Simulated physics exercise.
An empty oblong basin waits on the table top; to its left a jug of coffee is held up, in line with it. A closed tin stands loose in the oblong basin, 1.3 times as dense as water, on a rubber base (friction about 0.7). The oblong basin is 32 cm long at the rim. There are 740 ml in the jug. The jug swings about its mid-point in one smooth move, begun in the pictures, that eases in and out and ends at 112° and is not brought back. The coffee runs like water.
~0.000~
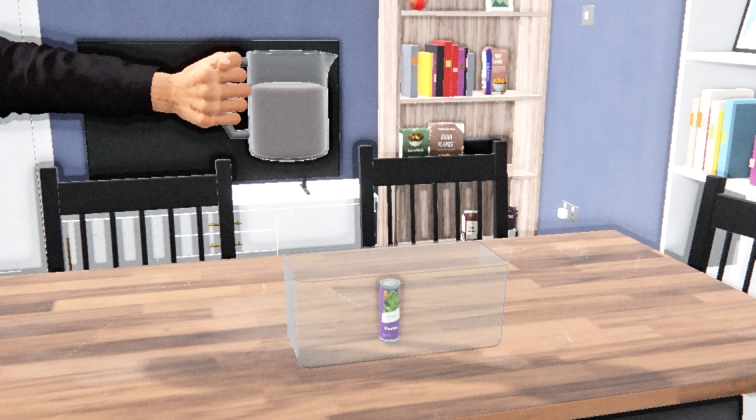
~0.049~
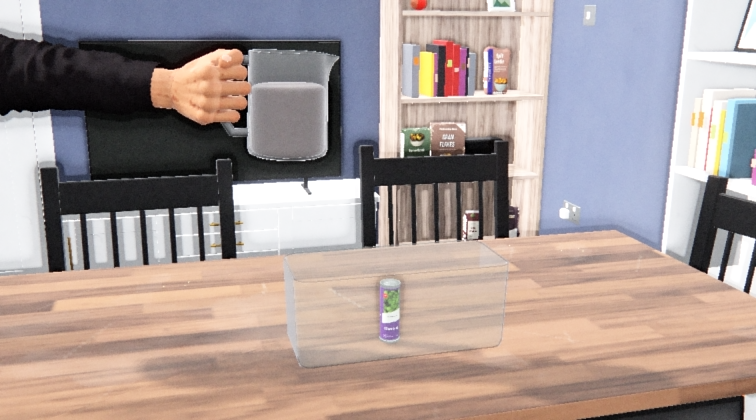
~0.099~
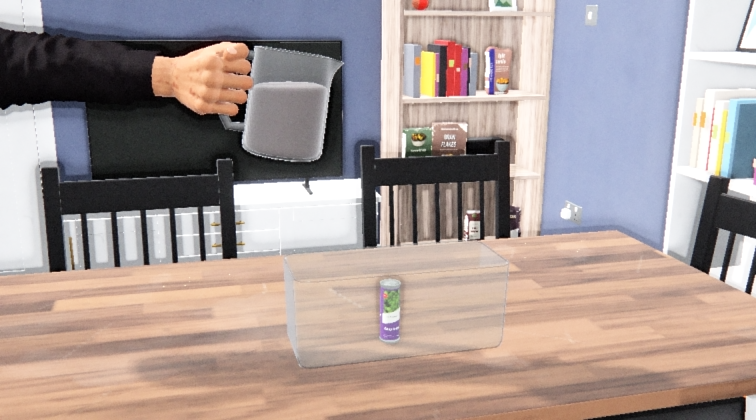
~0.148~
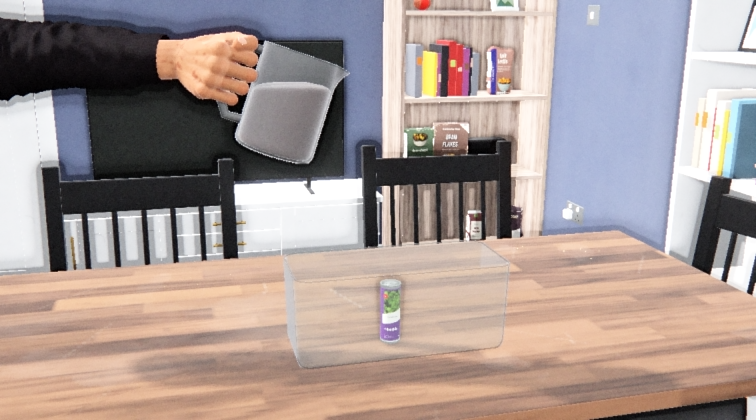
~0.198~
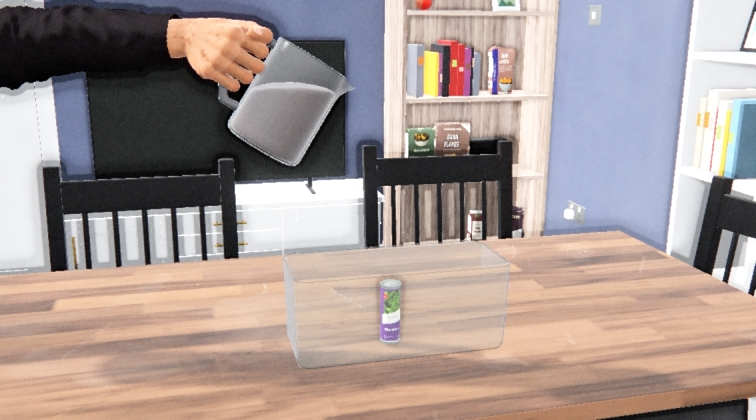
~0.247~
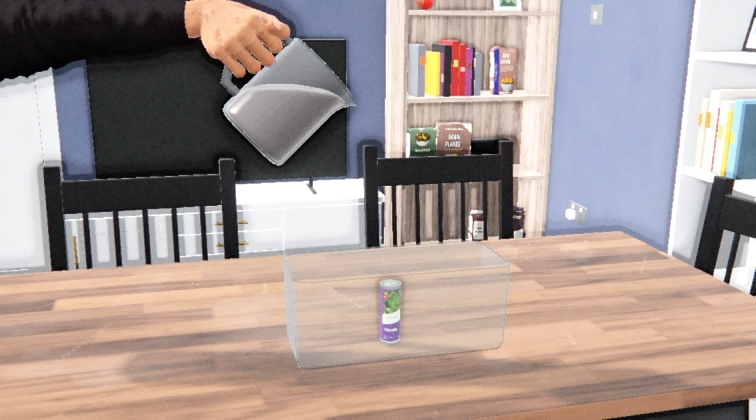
A jug of greyish liquid, held up by a hand in a black sleeve, tilts smoothly to the right, slowly at first and then further, while a clear oblong basin holding a small purple tin stays still on the wooden table.
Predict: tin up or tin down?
It keeps standing.
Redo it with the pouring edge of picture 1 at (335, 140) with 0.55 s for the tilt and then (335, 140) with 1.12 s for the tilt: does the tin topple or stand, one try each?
First it topples; then it goes over.
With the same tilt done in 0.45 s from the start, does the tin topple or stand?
The tin keeps standing.
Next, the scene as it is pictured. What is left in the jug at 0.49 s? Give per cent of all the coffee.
Near 60 in a hundred.
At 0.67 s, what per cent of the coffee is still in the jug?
About 16 per cent.
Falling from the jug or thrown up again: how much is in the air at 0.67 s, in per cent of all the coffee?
Near 30 in a hundred.
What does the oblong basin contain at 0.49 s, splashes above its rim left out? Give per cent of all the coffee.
Near 3 in a hundred.
After 0.49 s the tilt is 109° and 60 per cent is still to pour; the tin stands where it began.
After 0.67 s the tilt is 112° and 15 per cent is still to pour; the tin stands where it began.
After 0.85 s the tilt is 112° and 2 per cent is still to pour; the tin stands where it began.
After 1.05 s the tilt is 112° and 0 per cent is still to pour; the tin stands where it began.
In the end the tin stands where it began.
